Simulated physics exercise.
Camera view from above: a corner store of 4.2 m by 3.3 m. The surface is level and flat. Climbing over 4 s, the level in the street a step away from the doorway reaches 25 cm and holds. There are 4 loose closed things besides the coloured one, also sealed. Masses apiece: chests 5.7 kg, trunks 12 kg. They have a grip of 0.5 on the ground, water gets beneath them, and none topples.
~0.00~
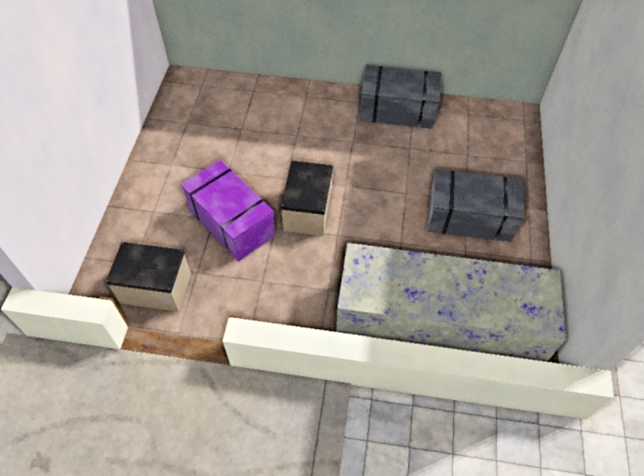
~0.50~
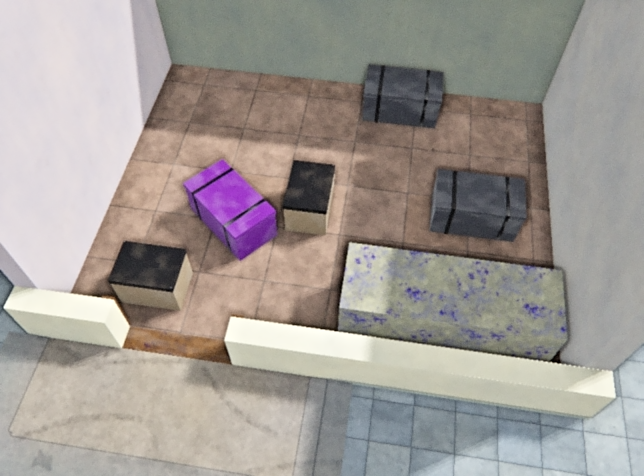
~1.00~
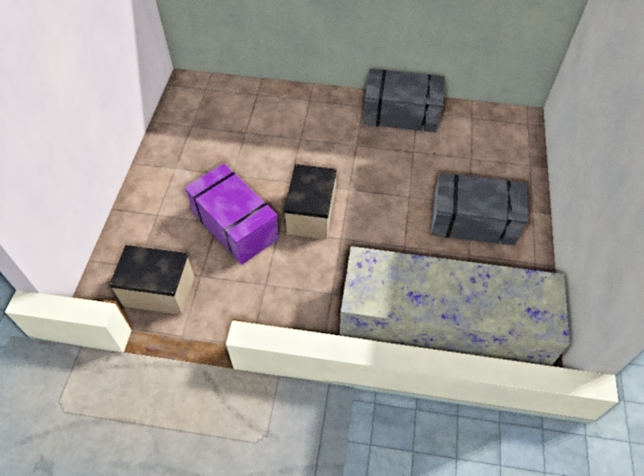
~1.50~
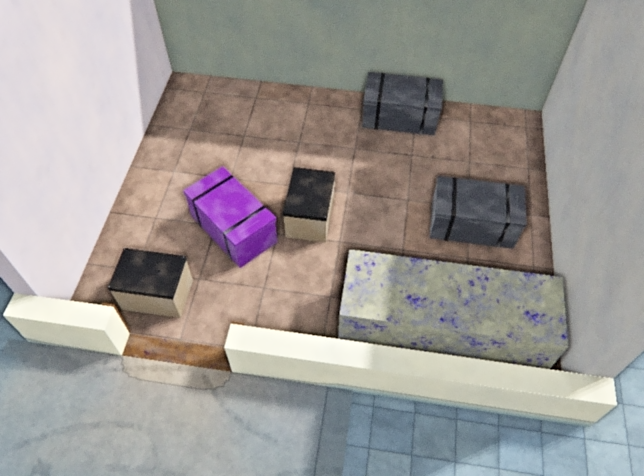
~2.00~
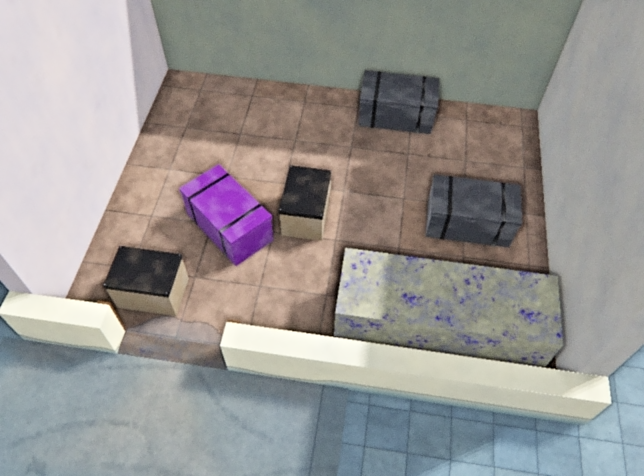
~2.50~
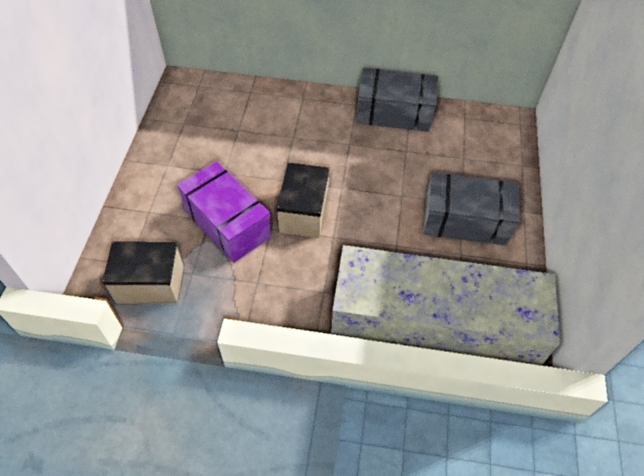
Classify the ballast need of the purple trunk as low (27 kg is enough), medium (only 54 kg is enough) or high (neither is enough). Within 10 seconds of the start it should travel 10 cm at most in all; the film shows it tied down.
High.
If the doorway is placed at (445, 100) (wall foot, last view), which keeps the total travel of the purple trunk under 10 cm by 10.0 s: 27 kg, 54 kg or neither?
For that position, the bigger mass alone succeeds.
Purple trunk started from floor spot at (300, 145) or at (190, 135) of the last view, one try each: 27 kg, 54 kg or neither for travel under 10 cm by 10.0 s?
In turn: Only the heavier mass works; no mass works.
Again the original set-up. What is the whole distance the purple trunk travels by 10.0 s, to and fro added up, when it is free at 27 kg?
Total path: Roughly 300 cm.
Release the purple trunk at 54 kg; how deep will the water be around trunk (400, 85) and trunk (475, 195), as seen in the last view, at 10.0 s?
Around 12 cm and 12 cm.
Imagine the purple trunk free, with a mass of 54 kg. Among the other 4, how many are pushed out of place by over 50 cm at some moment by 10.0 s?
By my count, 3.
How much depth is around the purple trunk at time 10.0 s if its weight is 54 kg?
Roughly 8 cm.
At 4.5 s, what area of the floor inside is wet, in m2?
My estimate is roughly 5.0 m2.
After 3.5 s the purple trunk would be 3 cm from its start with 27 kg and 0 cm from its start with 54 kg; 5 cm of water round it then.
After 4.5 s the purple trunk would be 51 cm from its start with 27 kg and 1 cm from its start with 54 kg; 7 cm of water round it then.
After 7.0 s the purple trunk would be 158 cm from its start with 27 kg and 20 cm from its start with 54 kg; 7 cm of water round it then.
After 10.0 s the purple trunk would be 251 cm from its start with 27 kg and 41 cm from its start with 54 kg; 8 cm of water round it then.
